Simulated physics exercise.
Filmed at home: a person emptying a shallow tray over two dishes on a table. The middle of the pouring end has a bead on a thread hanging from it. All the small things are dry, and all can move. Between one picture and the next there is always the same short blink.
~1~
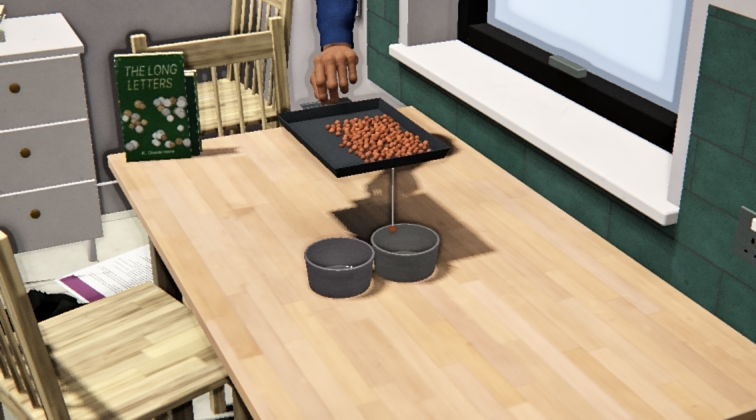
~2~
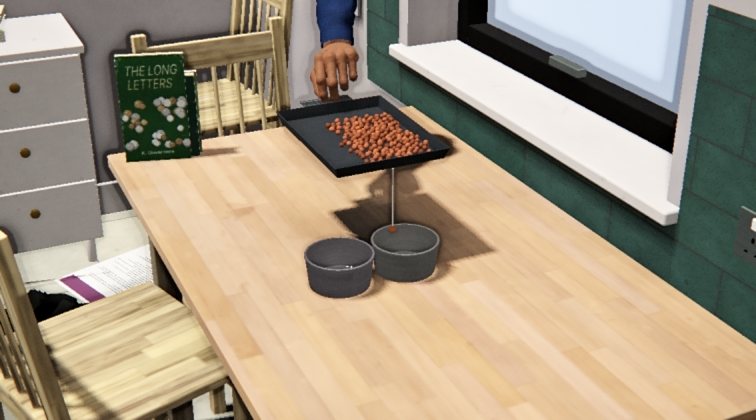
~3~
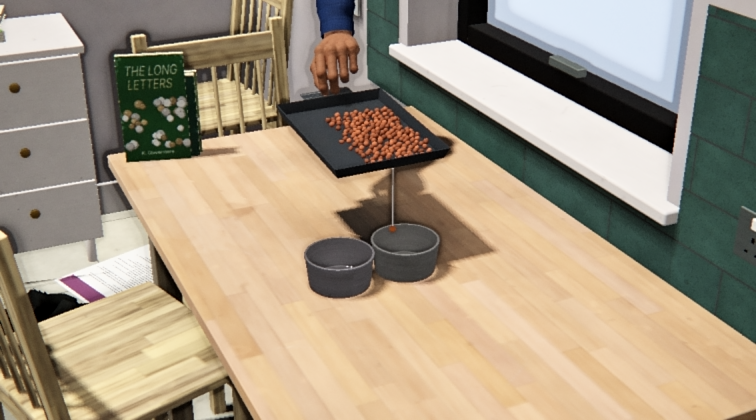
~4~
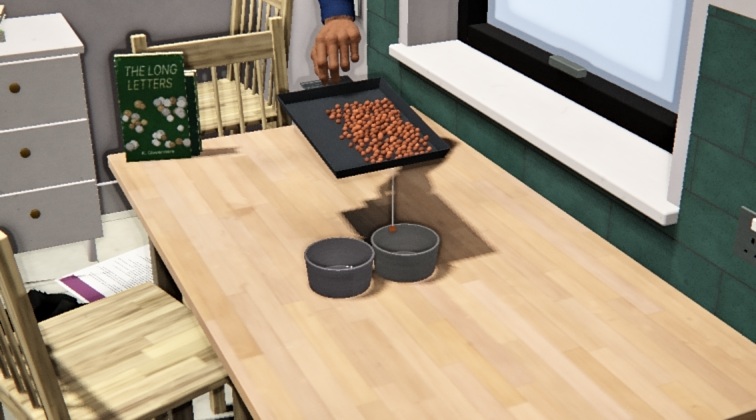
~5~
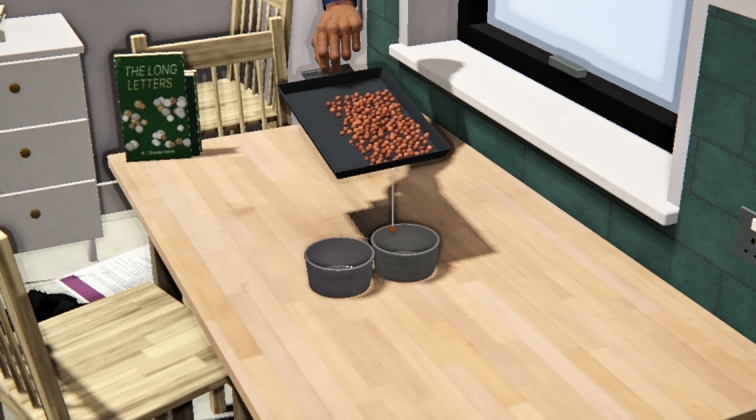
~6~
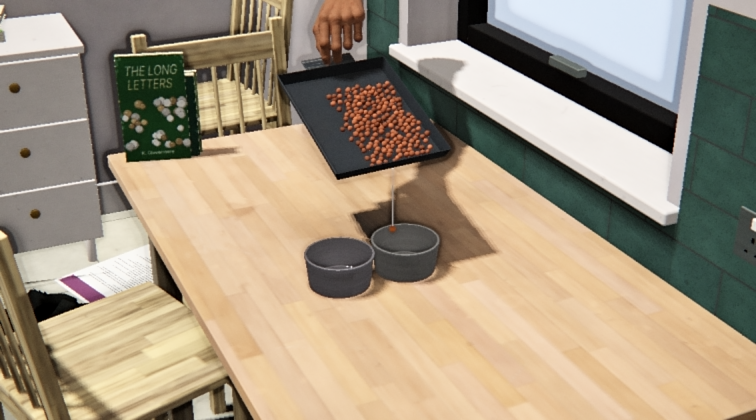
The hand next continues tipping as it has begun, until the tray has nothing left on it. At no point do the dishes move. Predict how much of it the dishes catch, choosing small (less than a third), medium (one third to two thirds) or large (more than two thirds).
The catch is medium, between one third and two thirds.
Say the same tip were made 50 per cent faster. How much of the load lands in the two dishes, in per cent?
Close to 50 in a hundred.
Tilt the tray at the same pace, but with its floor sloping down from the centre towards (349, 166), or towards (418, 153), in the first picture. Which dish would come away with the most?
So the first heading gives the leftward dish, the second gives the rightward dish.
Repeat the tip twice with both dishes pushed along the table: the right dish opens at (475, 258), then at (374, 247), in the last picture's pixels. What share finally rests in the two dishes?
First position: Some 30 %; second position: Some 40 %.
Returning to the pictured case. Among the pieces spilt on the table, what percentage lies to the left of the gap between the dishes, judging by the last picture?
It works out at some 10 percent.
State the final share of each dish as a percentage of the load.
Left dish around 30 percent; right dish around 20 percent.
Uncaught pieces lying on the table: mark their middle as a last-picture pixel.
Once everything settles, the pieces are centred near (417, 297).
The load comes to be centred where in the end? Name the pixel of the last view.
At about (396, 283).
Just after the last frame, tray tipped steeply; almost all on the tray; just a few in the air.
A moment on, tray tipped past a quarter turn; the larger part on the tray; just a few in the left dish; just a few in the right dish; just a few outside both; roughly a quarter in the air.
Further on, tray tipped past a quarter turn; roughly a quarter in the left dish; roughly a quarter in the right dish; roughly half outside both.
When it is over, tray tipped past a quarter turn; roughly a quarter in the left dish; roughly a quarter in the right dish; roughly half outside both.
